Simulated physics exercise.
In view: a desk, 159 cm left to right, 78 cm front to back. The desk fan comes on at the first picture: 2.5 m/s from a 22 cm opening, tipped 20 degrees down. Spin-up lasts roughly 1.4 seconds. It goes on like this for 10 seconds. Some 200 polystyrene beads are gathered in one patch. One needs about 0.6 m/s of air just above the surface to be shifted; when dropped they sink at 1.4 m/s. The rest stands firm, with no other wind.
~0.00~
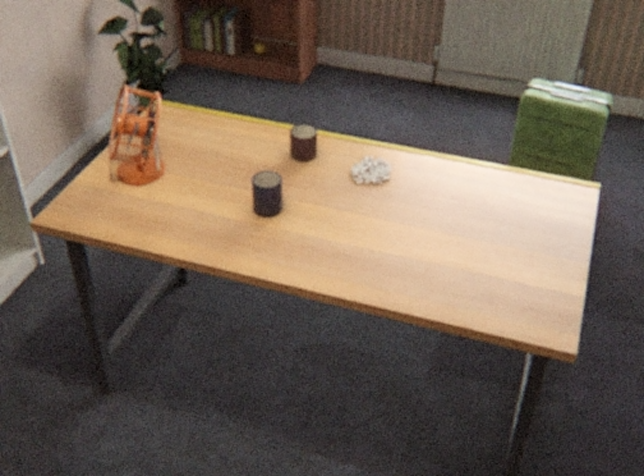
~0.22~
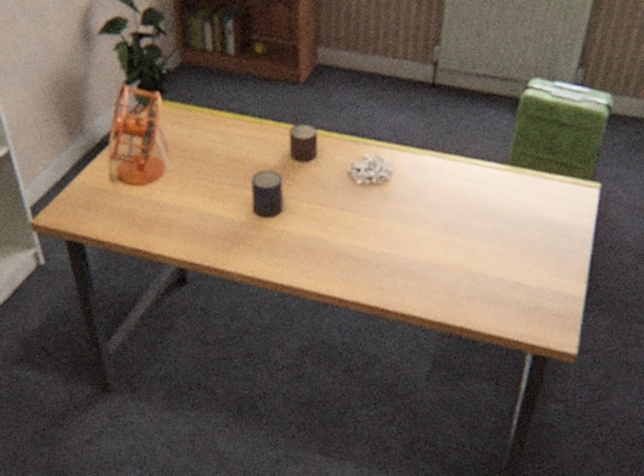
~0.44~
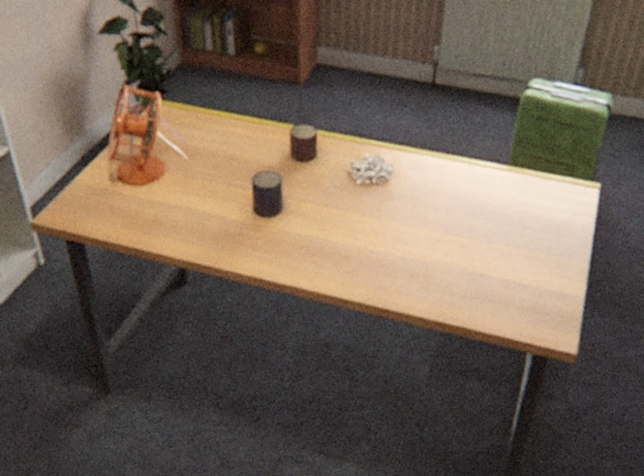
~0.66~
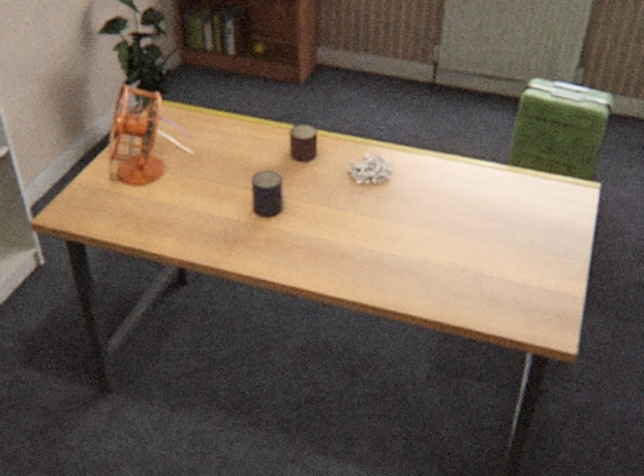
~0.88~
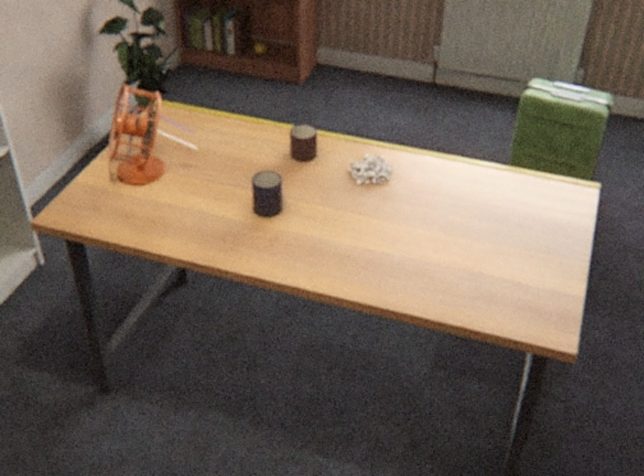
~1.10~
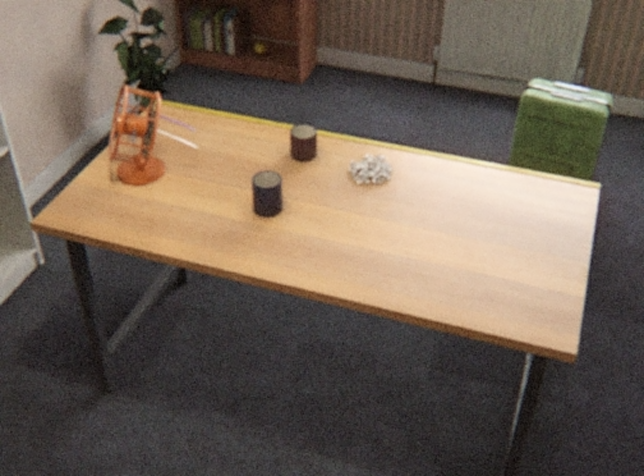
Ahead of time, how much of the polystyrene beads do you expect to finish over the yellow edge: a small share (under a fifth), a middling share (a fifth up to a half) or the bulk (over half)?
I expect the bulk, over half.
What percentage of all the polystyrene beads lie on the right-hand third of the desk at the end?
About 0 percent.
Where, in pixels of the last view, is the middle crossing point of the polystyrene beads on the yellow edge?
Near (469, 159).
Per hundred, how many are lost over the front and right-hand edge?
About 0 per cent at the front edge and 10 per cent at the right-hand edge.
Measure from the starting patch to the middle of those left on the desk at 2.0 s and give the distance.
Roughly 15 cm.
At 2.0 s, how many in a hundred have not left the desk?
I'd put it near 50 per cent.
After 2.0 s the count stands so, 42 % are over the yellow edge; the middle of those still in play is near (414, 157).
After 3.2 s the count stands so, 84 % are over the yellow edge.
After 5.5 s the count stands so, 90 % are over the yellow edge.
After 10.0 s, at the end, 90 % are over the yellow edge.
